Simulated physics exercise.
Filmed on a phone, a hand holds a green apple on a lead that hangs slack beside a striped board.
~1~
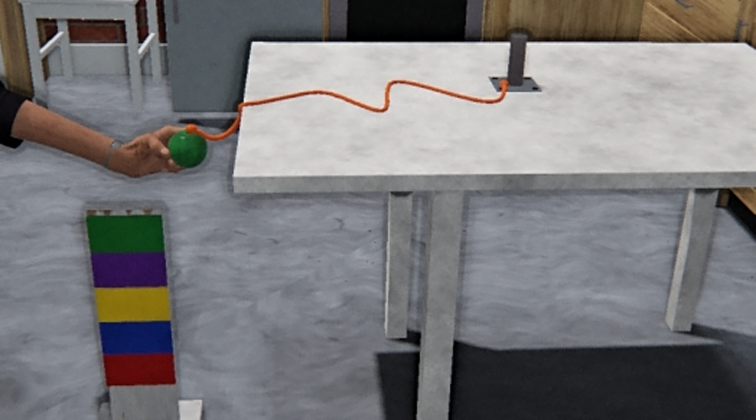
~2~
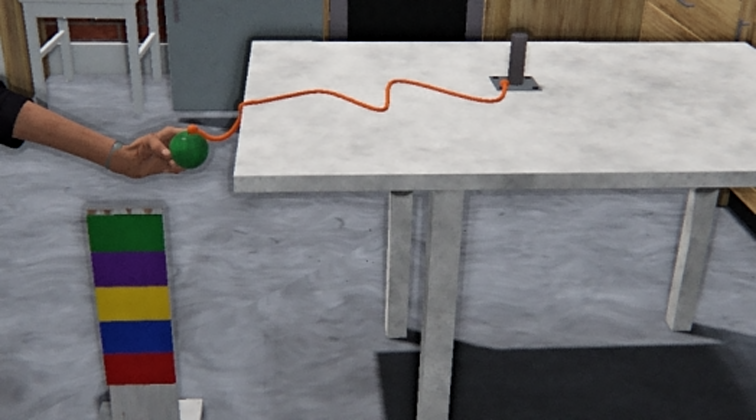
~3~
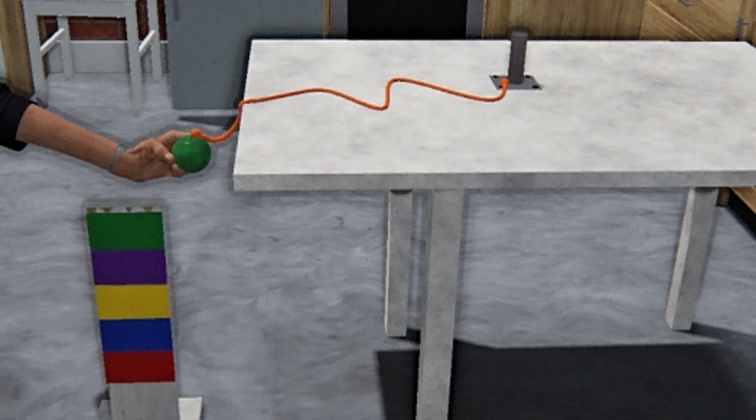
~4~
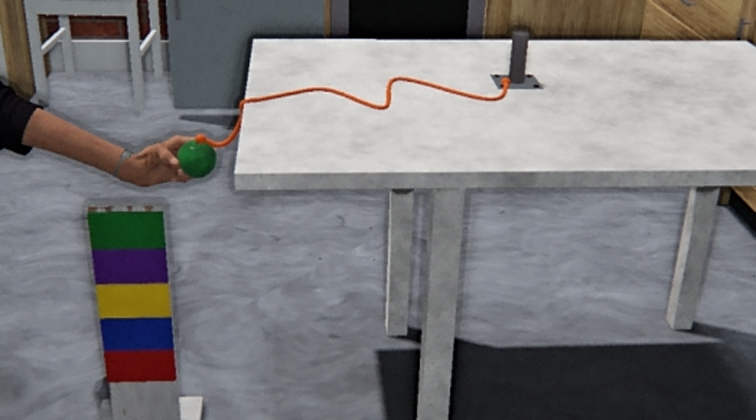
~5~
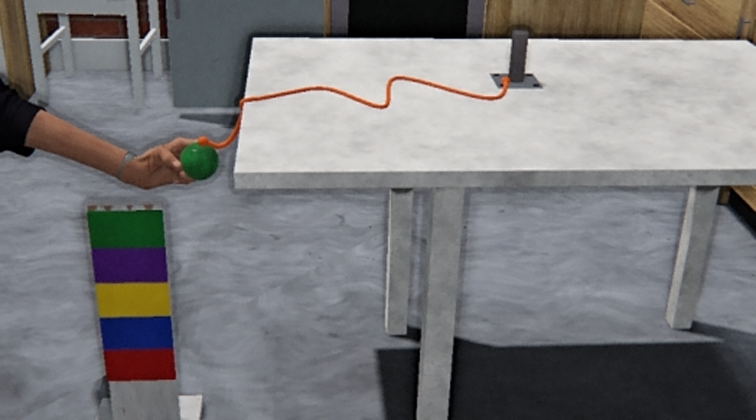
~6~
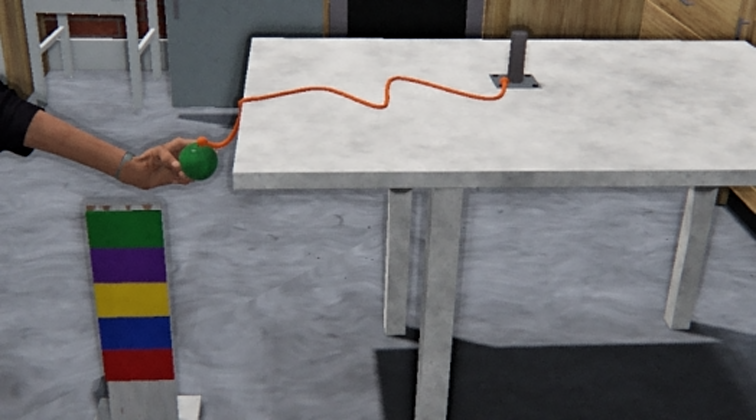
In a room with a grey floor, a hand at the left holds a green apple on an orange lead that lies slack across a pale table to a small dark post, above a board striped green, purple, yellow, blue and red. The hand shifts the apple very slightly right and down, while the lead barely moves.
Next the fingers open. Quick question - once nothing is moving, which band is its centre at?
The blue band, I would say.
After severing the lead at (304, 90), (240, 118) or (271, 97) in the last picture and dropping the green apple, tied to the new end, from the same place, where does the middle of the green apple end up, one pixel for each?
(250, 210), (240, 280), (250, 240).
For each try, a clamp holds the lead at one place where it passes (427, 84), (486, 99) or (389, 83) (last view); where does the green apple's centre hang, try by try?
Going through the tries, I'd expect close to (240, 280), (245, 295) and lastly (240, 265).
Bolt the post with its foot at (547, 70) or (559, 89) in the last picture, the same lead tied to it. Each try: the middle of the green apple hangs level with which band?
Result 1: Yellow. Result 2: Yellow.
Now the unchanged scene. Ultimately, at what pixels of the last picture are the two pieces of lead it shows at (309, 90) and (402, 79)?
Point one to (249, 183), point two to (344, 90).
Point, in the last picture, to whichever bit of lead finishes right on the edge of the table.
That would be the bit at (381, 108).
A little later, apple near (266, 319); level with blue.
Next, apple near (232, 323); level with blue.
When it is over, apple near (255, 318); level with blue. Its centre hangs level with the blue band.
